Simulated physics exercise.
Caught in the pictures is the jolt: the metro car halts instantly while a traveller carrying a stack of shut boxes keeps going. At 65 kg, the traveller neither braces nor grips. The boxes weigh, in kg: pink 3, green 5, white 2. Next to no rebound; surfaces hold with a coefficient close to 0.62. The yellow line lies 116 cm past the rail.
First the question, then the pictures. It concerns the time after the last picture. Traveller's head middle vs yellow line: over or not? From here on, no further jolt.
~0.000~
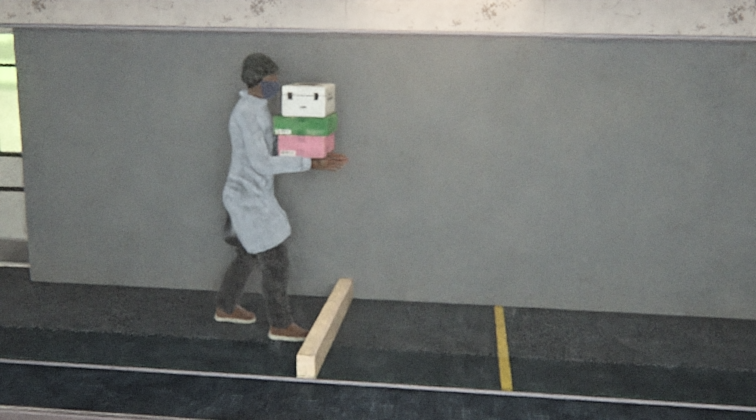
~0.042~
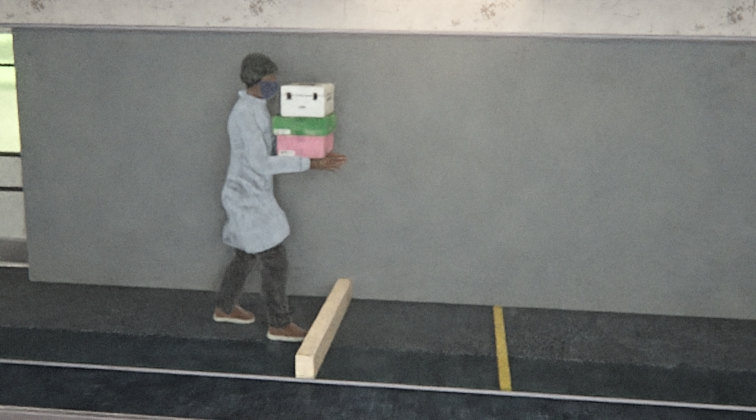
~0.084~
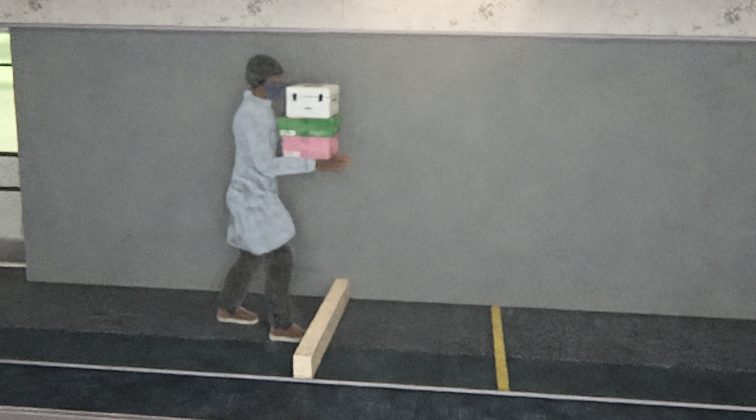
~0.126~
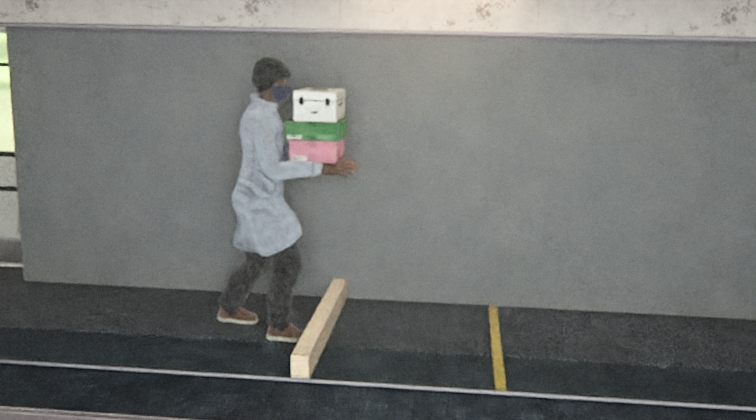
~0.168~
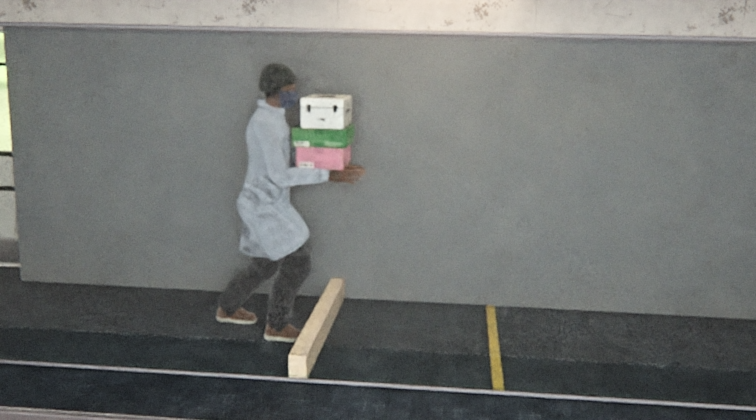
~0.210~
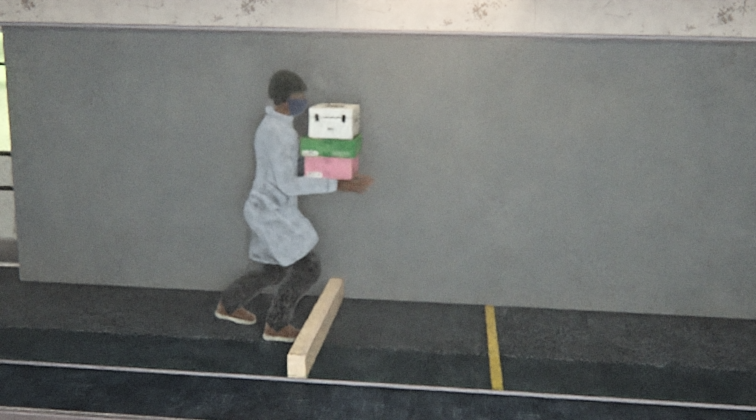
Not over.
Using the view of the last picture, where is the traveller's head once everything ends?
Close to (424, 305).
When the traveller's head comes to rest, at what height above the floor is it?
Head height at the end: Near 15 cm.
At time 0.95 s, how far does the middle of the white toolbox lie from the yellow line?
Position: Approx. 65 cm past.
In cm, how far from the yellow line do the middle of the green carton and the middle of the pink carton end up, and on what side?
Green carton 20 past, pink carton 30 short.
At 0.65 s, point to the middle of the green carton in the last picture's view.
Pixel in the last view at that time: About (446, 312).
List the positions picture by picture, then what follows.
Traveller's head (255, 88), pink carton (307, 143), white toolbox (309, 100), yellow line (505, 372), in the first frame.
Traveller's head (254, 88), pink carton (306, 143), white toolbox (308, 100), in the second frame.
Traveller's head (260, 89), pink carton (311, 144), white toolbox (313, 101), in the third frame.
Traveller's head (266, 92), pink carton (318, 148), white toolbox (320, 105), in the fourth frame.
Traveller's head (273, 98), pink carton (325, 155), white toolbox (327, 111), in the fifth frame.
Traveller's head (282, 105), pink carton (333, 164), white toolbox (335, 121), yellow line (496, 371). Everything loose set off at about 1.4 m/s, in the sixth frame.
After 0.45 s the traveller's head is 97 cm short of the yellow line, near (343, 181) in the last picture's view.
After 0.65 s the traveller's head is 50 cm short of the yellow line, near (415, 278) in the last picture's view.
After 0.95 s the traveller's head is 49 cm short of the yellow line, near (417, 273) in the last picture's view.
When all is still (2.3 s), pink carton stops short of the yellow line; green carton crosses the yellow line; white toolbox crosses the yellow line; traveller's head stops short of the yellow line.
